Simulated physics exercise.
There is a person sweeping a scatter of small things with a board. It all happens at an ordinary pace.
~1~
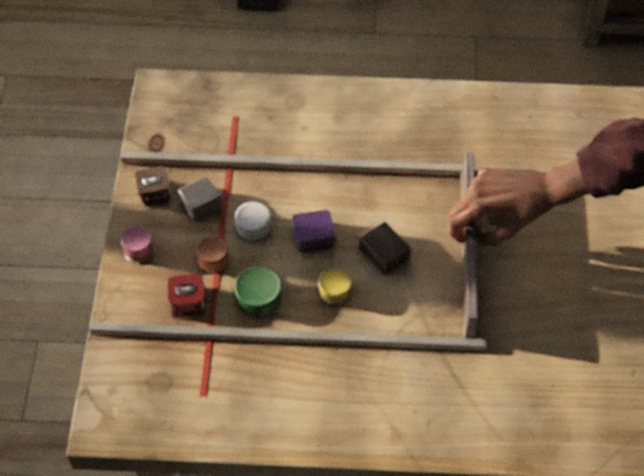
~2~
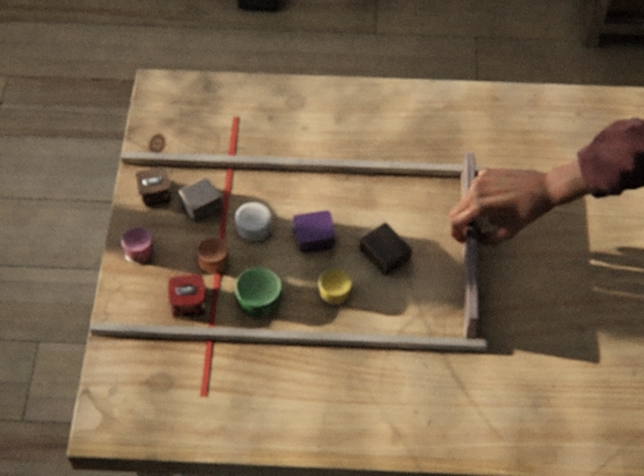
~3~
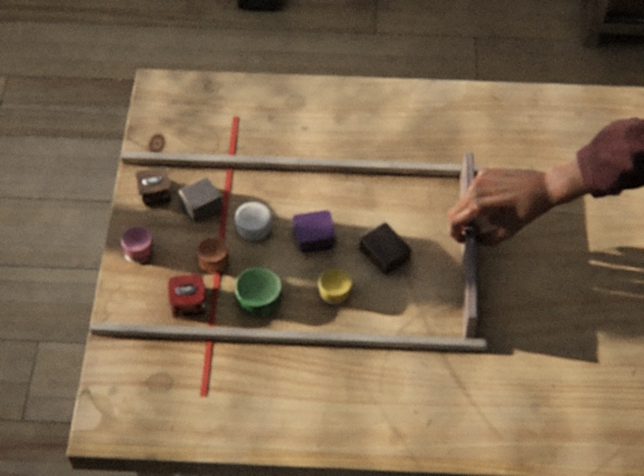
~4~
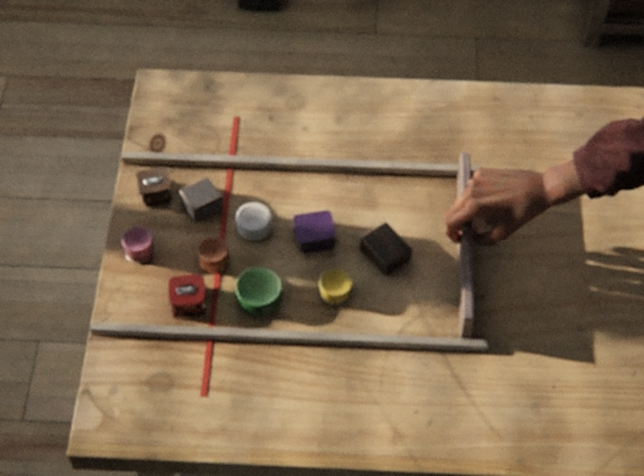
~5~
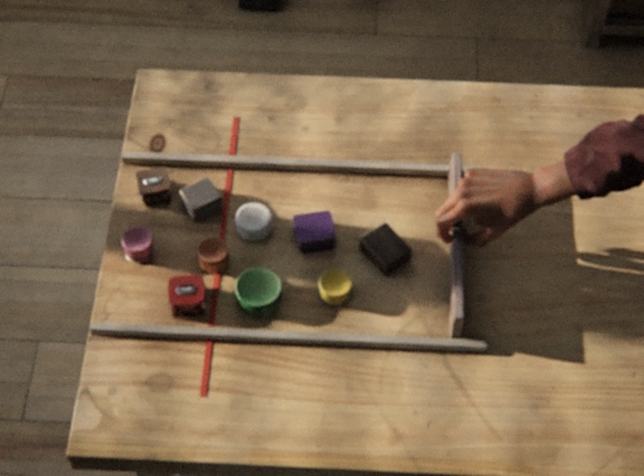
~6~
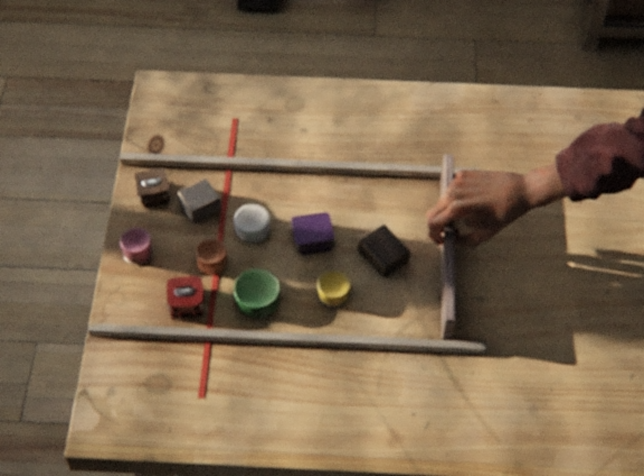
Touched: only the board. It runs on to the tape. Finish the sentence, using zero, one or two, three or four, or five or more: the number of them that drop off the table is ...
The number that drop off the table is zero.
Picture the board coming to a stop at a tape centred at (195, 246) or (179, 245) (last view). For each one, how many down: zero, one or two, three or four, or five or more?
At each place: None and one to two.
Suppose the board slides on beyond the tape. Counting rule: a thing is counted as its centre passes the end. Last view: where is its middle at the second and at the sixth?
The middle is near (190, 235) first and near (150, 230) after.
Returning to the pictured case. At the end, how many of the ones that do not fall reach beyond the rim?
The tally is 0.
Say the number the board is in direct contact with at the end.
It is in contact with 2.
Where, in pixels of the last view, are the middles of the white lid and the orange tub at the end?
The first one ends at (133, 222), the second at (179, 262).
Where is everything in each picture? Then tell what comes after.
The first picture shows pink tin (138, 245); brown case (153, 187); red case (187, 296); board (469, 243); tape (220, 245).
The second picture shows brown case (154, 187); purple case (314, 232).
The third picture shows red case (187, 296); grey block (201, 199).
The fourth picture shows pink tin (139, 245); black block (386, 248).
The fifth picture shows brown case (154, 187); yellow pot (336, 288).
The sixth picture shows pink tin (137, 246); brown case (153, 188); red case (186, 297); board (448, 245); tape (219, 247).
A little later, none off yet; pink tin at rest near (137, 246); brown case at rest near (153, 188); red case at rest near (186, 297).
When it is over, the number that fall off is zero.
